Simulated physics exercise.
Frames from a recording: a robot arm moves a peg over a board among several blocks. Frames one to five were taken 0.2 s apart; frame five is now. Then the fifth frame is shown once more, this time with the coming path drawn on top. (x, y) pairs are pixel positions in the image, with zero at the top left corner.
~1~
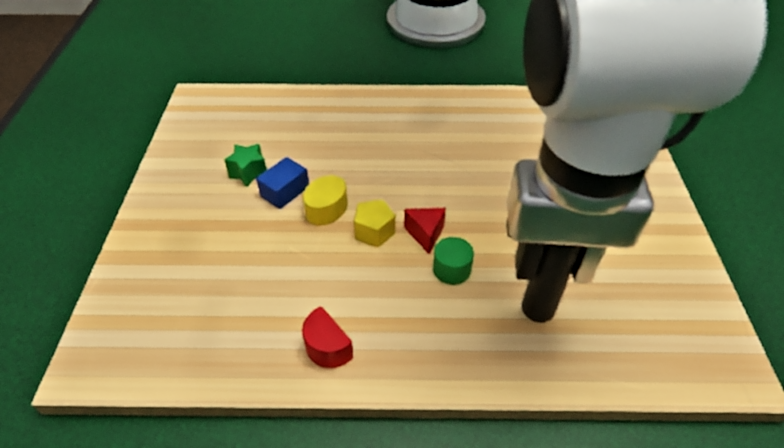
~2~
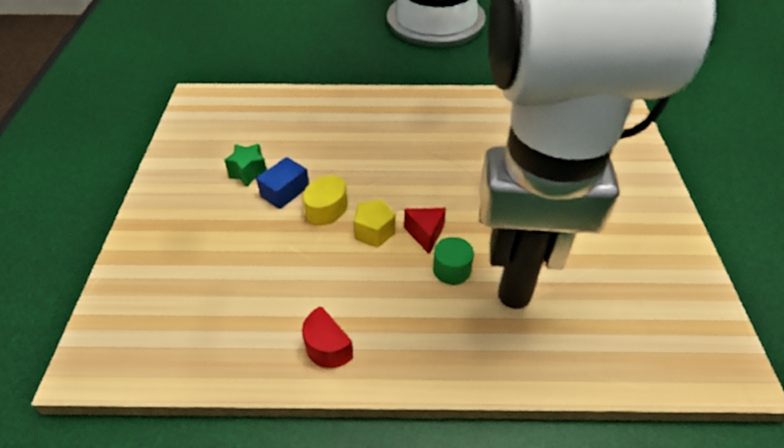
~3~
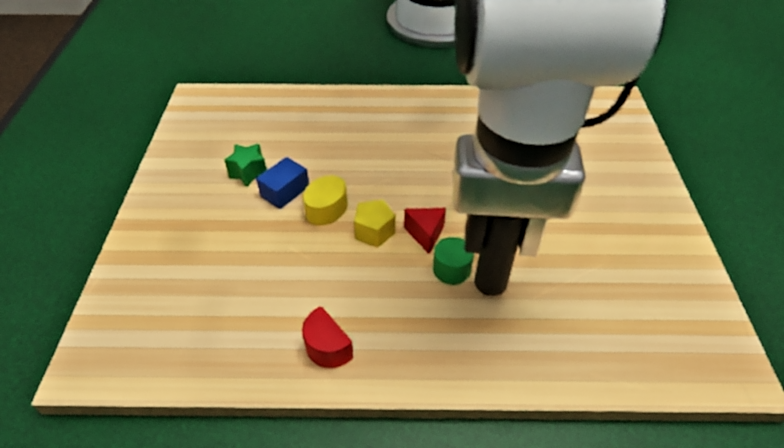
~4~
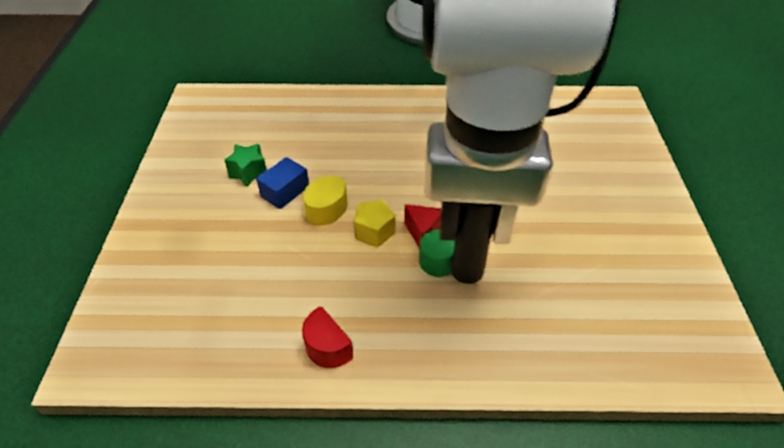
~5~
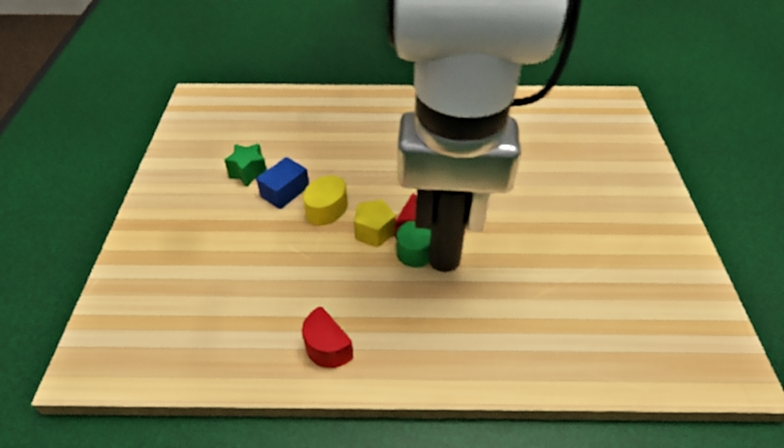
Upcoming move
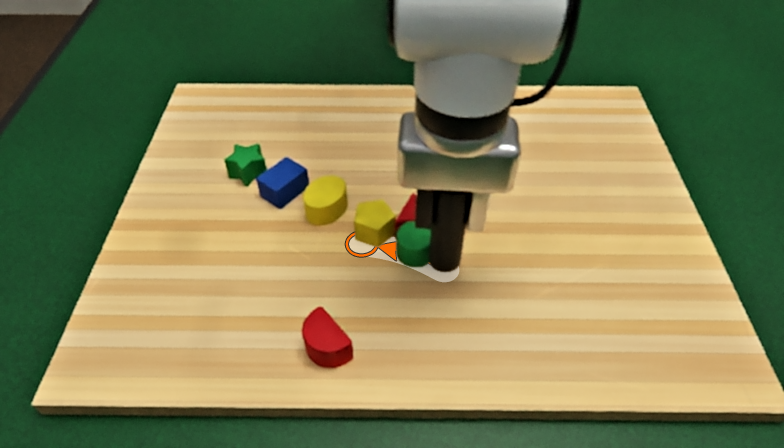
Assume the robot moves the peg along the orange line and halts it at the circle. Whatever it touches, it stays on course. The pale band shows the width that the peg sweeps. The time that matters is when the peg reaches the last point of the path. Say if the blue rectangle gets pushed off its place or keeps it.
It travels a centimetre or more.
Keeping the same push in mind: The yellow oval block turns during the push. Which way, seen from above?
Viewed from overhead, the yellow oval block winds up turned anticlockwise.
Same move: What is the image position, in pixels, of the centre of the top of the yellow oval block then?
In the picture, that point is around (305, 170).
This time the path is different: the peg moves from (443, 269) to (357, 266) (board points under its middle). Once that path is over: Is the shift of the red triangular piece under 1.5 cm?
Yes, it checks out.
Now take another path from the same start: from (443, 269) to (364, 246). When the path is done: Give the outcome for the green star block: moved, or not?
It is left in place.
Path on the board, from (443, 269) over (417, 257) and (390, 248) to (362, 244).
The first path, step by step. Halfway along, peg (404, 243); yellow oval block (319, 186), turned 20° anticlockwise; yellow pentagon (351, 199); red triangular piece (411, 202), turned 20° clockwise; green circular block (376, 219).
At the end, peg (361, 234); green star block in place; blue rectangle (273, 169), turned 25° anticlockwise; yellow oval block (307, 171), turned 35° anticlockwise; yellow pentagon (342, 175); red triangular piece (411, 202), turned 20° clockwise; green circular block (350, 202).
